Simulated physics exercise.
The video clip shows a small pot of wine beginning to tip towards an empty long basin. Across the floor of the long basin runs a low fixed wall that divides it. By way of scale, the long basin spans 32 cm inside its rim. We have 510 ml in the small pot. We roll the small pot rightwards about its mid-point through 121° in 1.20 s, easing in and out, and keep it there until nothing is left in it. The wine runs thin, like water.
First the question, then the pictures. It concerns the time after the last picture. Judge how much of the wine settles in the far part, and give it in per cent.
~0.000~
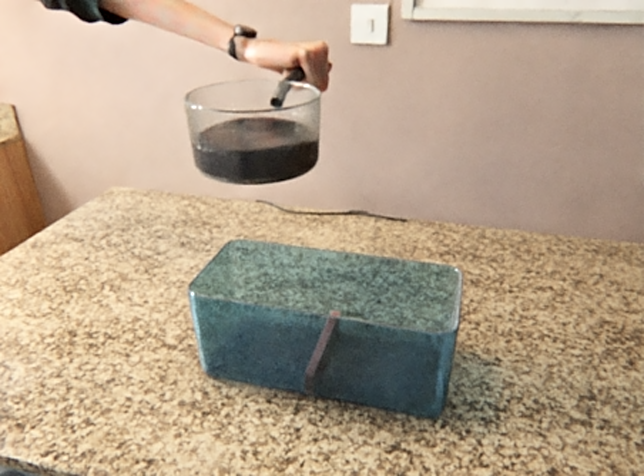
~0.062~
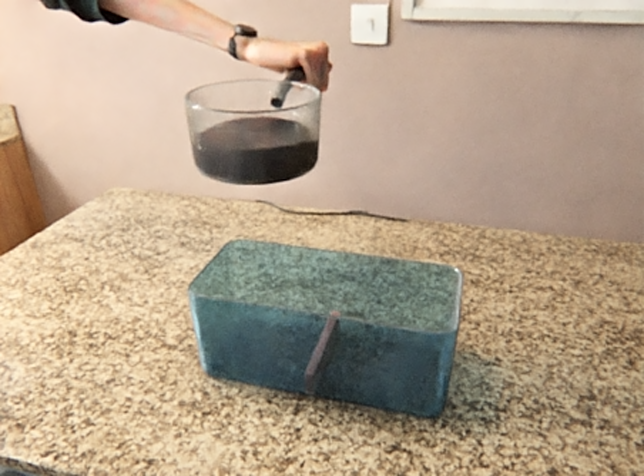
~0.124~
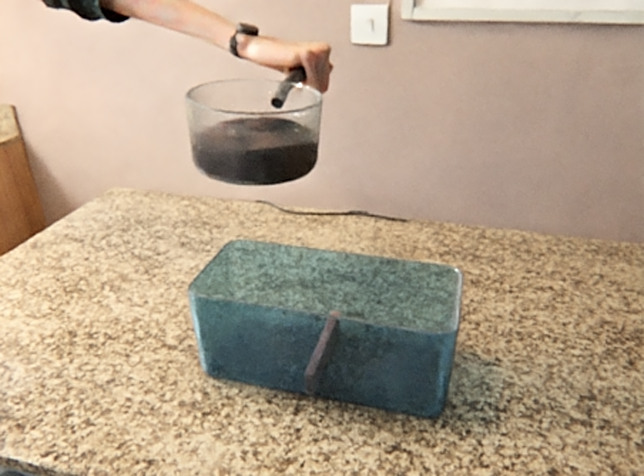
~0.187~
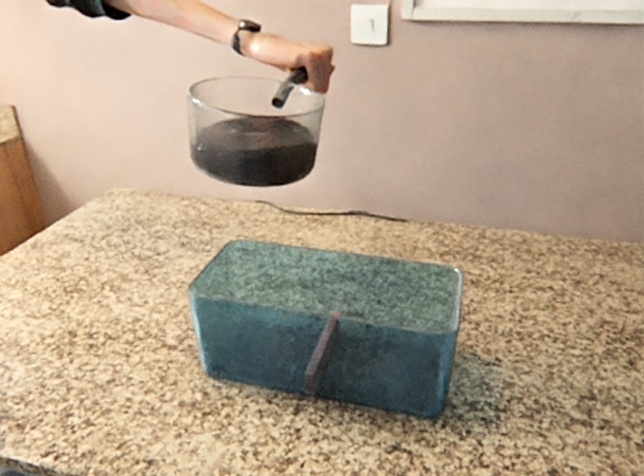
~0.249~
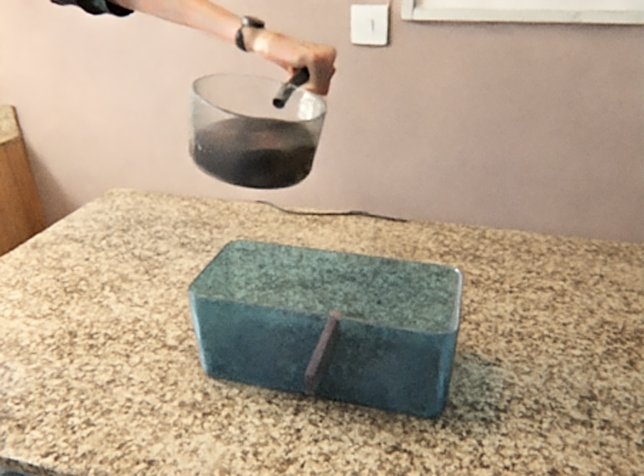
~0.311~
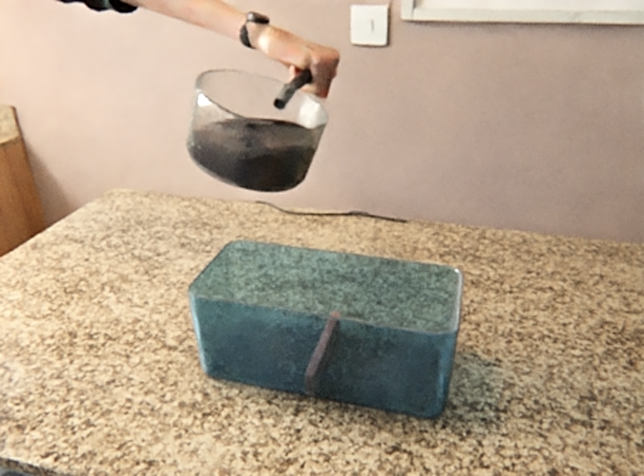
Some 87 per cent settles in the far part.
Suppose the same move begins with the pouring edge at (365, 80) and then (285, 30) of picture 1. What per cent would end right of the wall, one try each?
About 90 %, then about 70 %.
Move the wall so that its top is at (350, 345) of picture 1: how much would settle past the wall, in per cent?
Roughly 60 %.
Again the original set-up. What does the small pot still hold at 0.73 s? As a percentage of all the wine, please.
About 56 per cent.
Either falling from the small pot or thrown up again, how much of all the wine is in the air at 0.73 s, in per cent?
38 %.
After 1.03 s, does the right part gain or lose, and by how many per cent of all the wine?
Its share increases, some 14 in a hundred.
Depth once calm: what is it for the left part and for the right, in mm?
Depths: Left near 2 mm, right near 22 mm.
By 0.73 s the tilt is 80° and 56 per cent is still to pour, 0 is left of the wall and 7 right of it.
By 1.03 s the tilt is 115° and 6 per cent is still to pour, 6 is left of the wall and 73 right of it.
By 1.35 s the tilt is 121° and 0 per cent is still to pour, 11 is left of the wall and 88 right of it.
By 1.70 s the tilt is 121° and 0 per cent is still to pour, 12 is left of the wall and 87 right of it.
At rest 12 per cent lies left of the wall, 87 right of it and 1 outside.
